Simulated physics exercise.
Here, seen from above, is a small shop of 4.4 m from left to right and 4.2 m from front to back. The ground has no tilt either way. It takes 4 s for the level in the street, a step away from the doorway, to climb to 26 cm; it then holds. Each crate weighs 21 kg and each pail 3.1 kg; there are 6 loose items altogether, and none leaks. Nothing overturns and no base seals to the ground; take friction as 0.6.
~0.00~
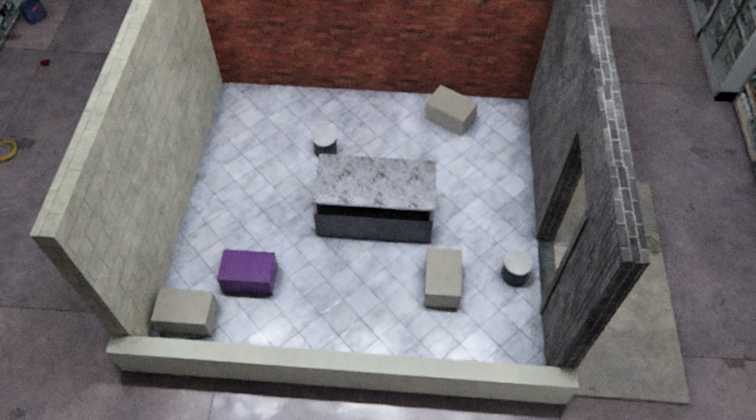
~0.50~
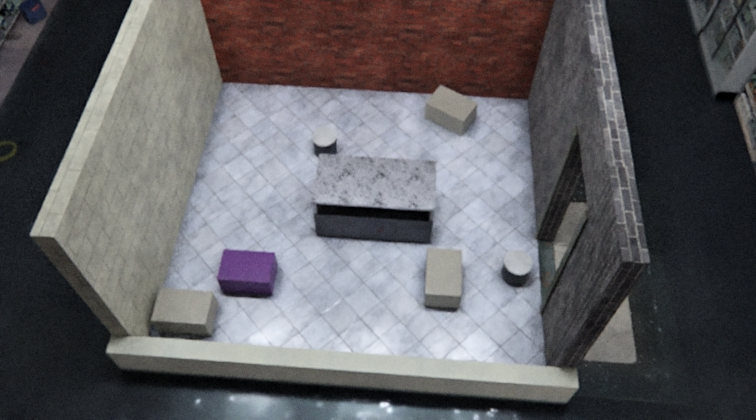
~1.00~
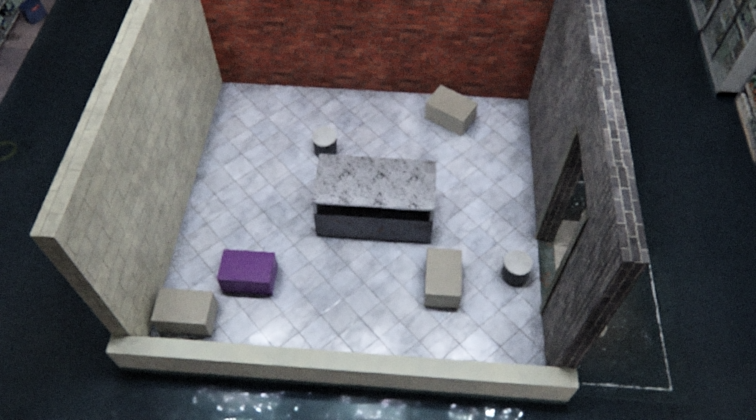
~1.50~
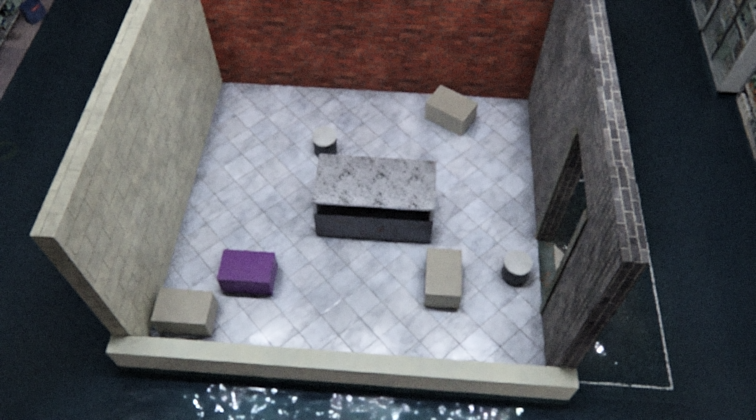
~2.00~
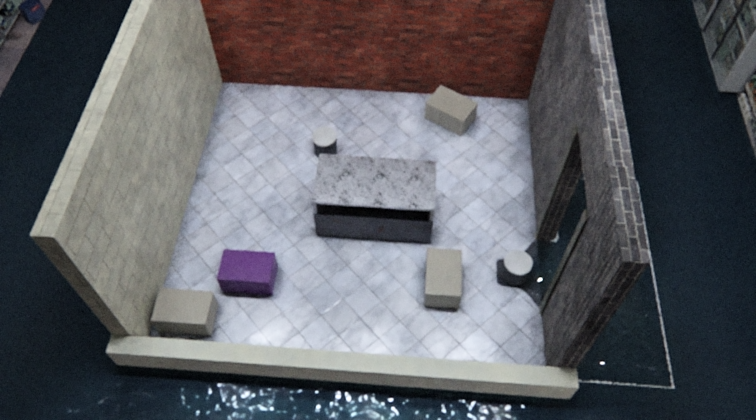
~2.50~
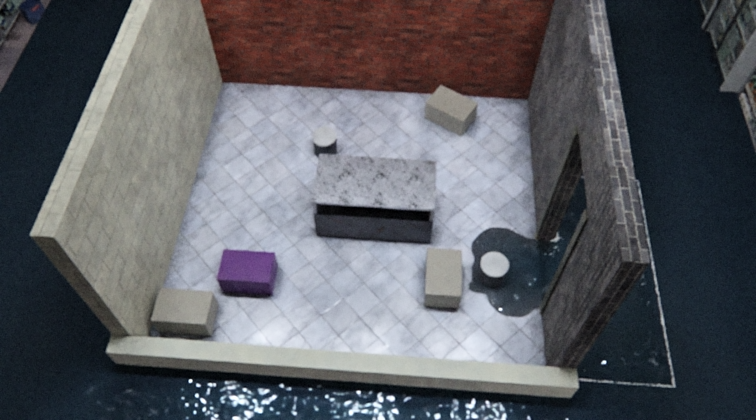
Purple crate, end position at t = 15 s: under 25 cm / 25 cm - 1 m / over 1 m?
Goes a long way.
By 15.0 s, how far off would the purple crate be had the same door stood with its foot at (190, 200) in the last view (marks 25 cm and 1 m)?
Well, the purple crate doesn't really go anywhere.
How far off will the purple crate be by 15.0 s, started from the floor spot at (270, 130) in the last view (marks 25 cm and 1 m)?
Short answer, it is taken a long way.
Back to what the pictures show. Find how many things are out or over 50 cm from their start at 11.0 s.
By that point, 5.
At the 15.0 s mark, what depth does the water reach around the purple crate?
I'd put it at about 10 cm.
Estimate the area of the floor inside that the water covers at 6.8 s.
About 13 m2 is covered.
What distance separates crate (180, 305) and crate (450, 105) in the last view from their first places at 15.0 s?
In that order: 400 cm, 50 cm.
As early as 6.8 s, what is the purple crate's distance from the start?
Close to 0 cm.
After 3.5 s the purple crate is near (246, 266), 0.0 m from its start, aground; 1 afloat.
After 6.8 s the purple crate is near (246, 266), 0.0 m from its start, aground; 1 afloat.
After 11.0 s the purple crate is near (282, 157), 1.6 m from its start, aground; 4 afloat.
After 15.0 s the purple crate is near (303, 159), 1.6 m from its start, afloat; 6 afloat.
